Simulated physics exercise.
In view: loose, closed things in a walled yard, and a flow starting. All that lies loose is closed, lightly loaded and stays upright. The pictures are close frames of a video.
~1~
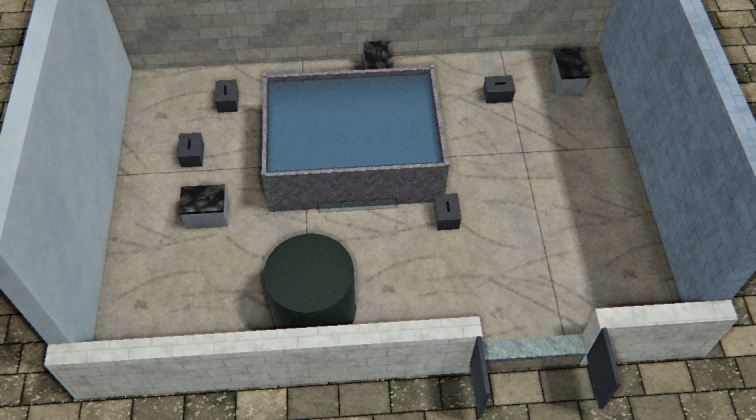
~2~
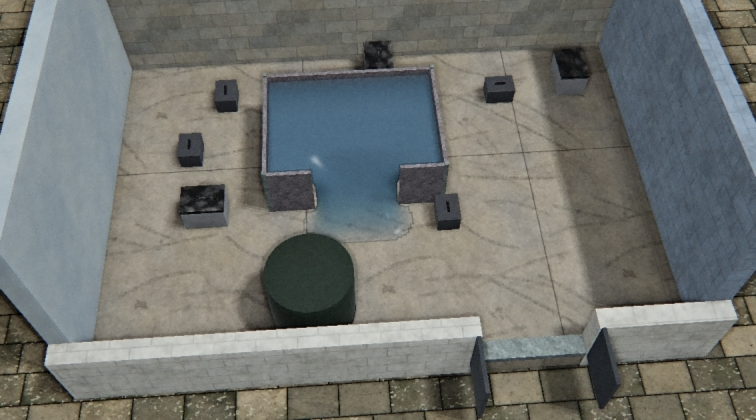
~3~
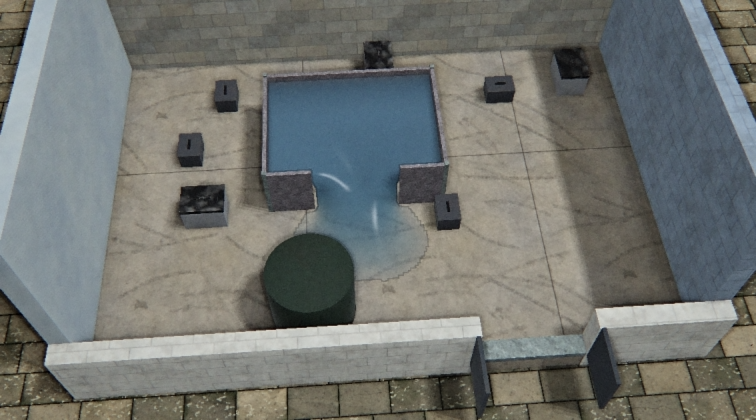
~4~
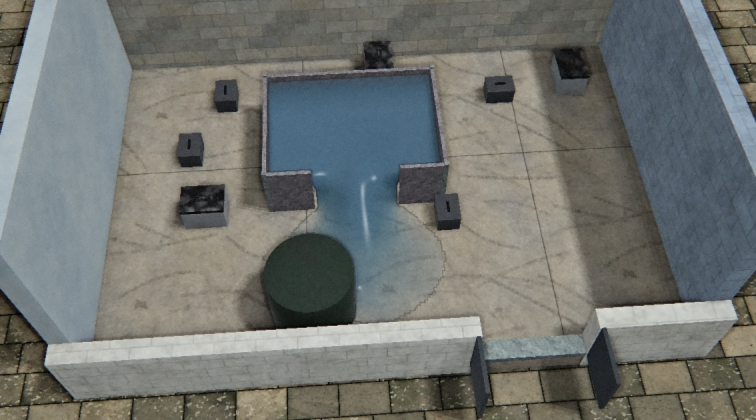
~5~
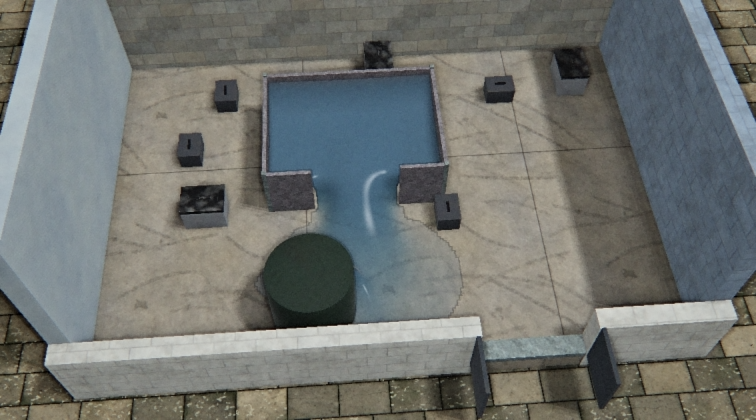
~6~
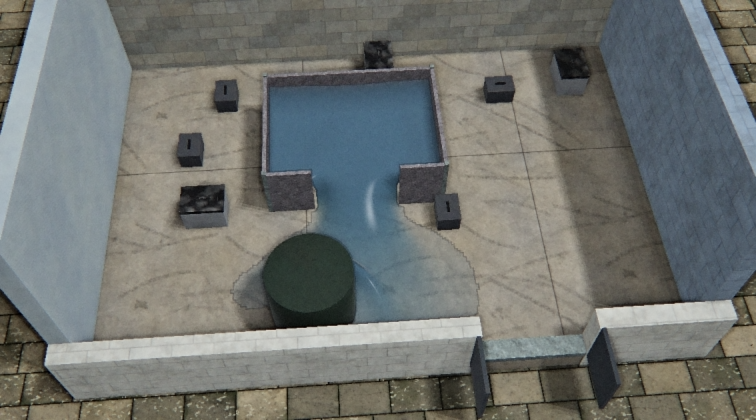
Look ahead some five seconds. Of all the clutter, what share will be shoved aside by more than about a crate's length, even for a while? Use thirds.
It is less than a third.
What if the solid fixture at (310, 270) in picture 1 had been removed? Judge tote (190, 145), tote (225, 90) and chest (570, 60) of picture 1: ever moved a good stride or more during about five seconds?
As listed: That far or more, no, short of that.
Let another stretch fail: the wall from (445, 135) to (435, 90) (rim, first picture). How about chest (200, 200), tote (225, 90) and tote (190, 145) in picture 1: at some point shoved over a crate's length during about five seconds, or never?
As listed: Less than that, less than that, never so far.
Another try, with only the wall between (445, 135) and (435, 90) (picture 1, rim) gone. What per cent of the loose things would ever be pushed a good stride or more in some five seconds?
I make it 40 per cent.
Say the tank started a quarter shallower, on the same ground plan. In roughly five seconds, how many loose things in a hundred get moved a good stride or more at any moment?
Some 0 per cent.
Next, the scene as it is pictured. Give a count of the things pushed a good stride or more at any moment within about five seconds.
0 of them.
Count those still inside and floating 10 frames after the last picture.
0 of them.
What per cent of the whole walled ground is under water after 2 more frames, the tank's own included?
Near 25 in a hundred.
A moment on, 0 of 7 are well off their spots; 0 afloat.
Next, 0 of 7 are well off their spots; 0 afloat.
Later, 0 of 7 are well off their spots; 0 afloat.
In the end, 0 of 7 are well off their spots, and 0 have been at some point; 0 afloat.
